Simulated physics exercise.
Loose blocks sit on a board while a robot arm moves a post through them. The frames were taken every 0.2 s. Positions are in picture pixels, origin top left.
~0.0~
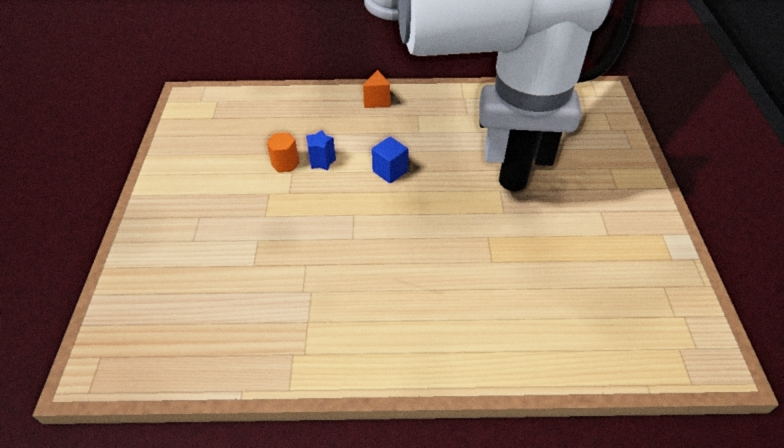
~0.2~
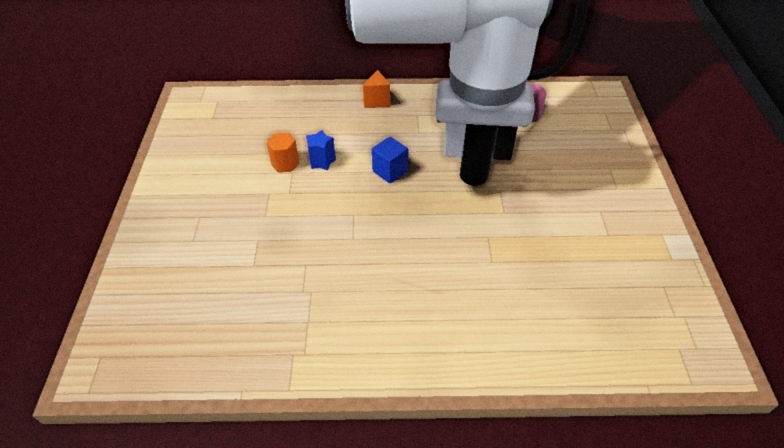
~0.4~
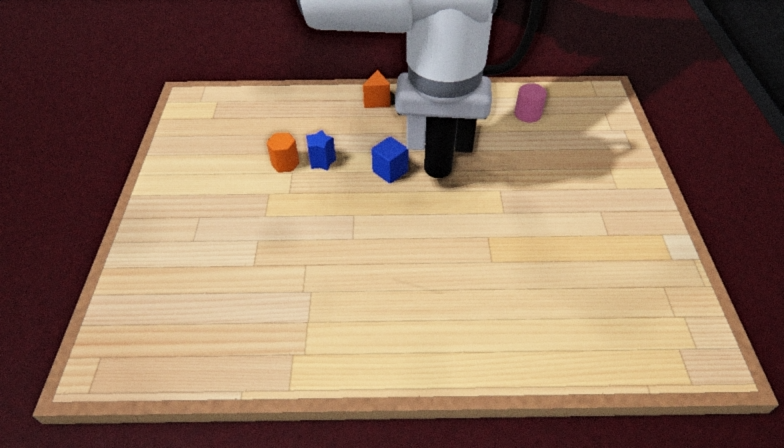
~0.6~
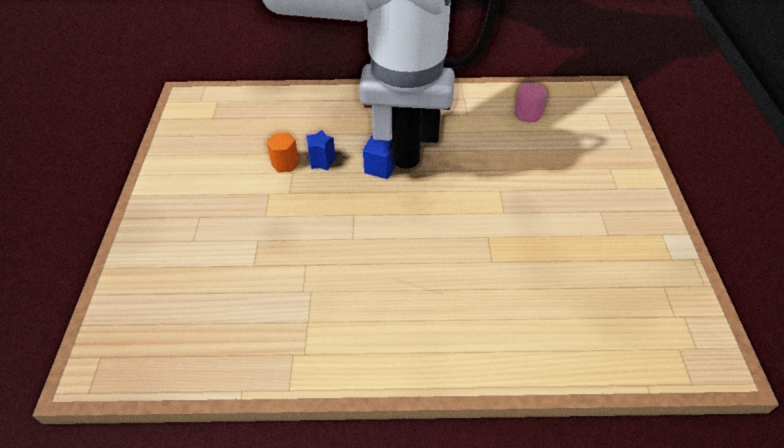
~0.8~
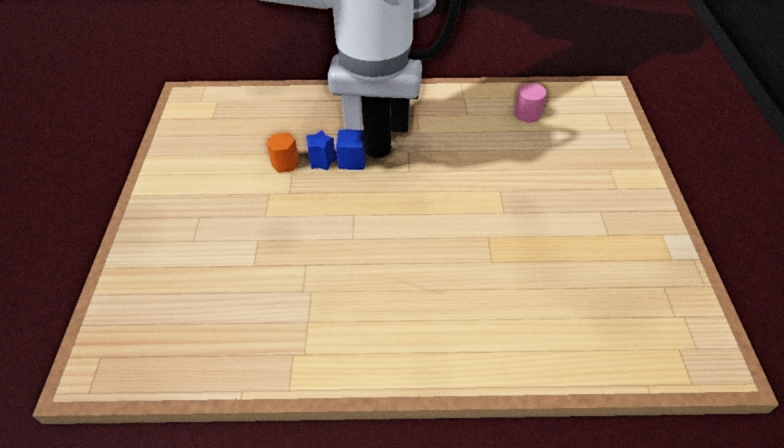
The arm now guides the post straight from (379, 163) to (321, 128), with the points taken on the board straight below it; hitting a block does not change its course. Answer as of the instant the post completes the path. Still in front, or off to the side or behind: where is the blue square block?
Final position: To the side or behind.
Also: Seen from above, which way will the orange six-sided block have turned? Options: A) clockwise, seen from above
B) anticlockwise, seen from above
I'll go with A - clockwise, seen from above.
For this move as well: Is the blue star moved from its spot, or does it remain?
That block slides.
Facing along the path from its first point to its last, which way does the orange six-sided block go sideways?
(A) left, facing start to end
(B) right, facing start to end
I choose A.
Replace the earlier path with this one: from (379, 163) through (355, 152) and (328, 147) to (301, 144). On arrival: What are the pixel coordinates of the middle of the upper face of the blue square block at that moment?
The spot you're after is about (268, 126) in the image.
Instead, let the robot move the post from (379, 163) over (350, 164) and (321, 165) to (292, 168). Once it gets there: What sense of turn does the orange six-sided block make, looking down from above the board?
Seen from overhead, it turns anticlockwise.
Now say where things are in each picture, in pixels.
Lower end of the post (513, 181), tops of blocks, orange six-sided block (281, 140), blue star (319, 139), blue square block (390, 148), orange triangular block (377, 79), in the first frame.
Post (474, 176), blocks as before, in the second frame.
Post (438, 169), blocks as before, in the third frame.
Post (406, 159), blue square block (380, 144), in the fourth frame.
Post (378, 149), orange six-sided block (281, 140), blue star (319, 139), blue square block (350, 137), orange triangular block hidden, in the fifth frame.
The first path, step by step. Halfway along, post (347, 131); orange six-sided block (273, 143), turned 25° clockwise; blue star (300, 139), turned 60° anticlockwise; blue square block (319, 125), turned 30° anticlockwise.
At the end, post (319, 114); orange six-sided block (271, 145), turned 30° clockwise; blue star (297, 140), turned 80° anticlockwise; blue square block (308, 123), turned 50° anticlockwise; orange triangular block not moved.
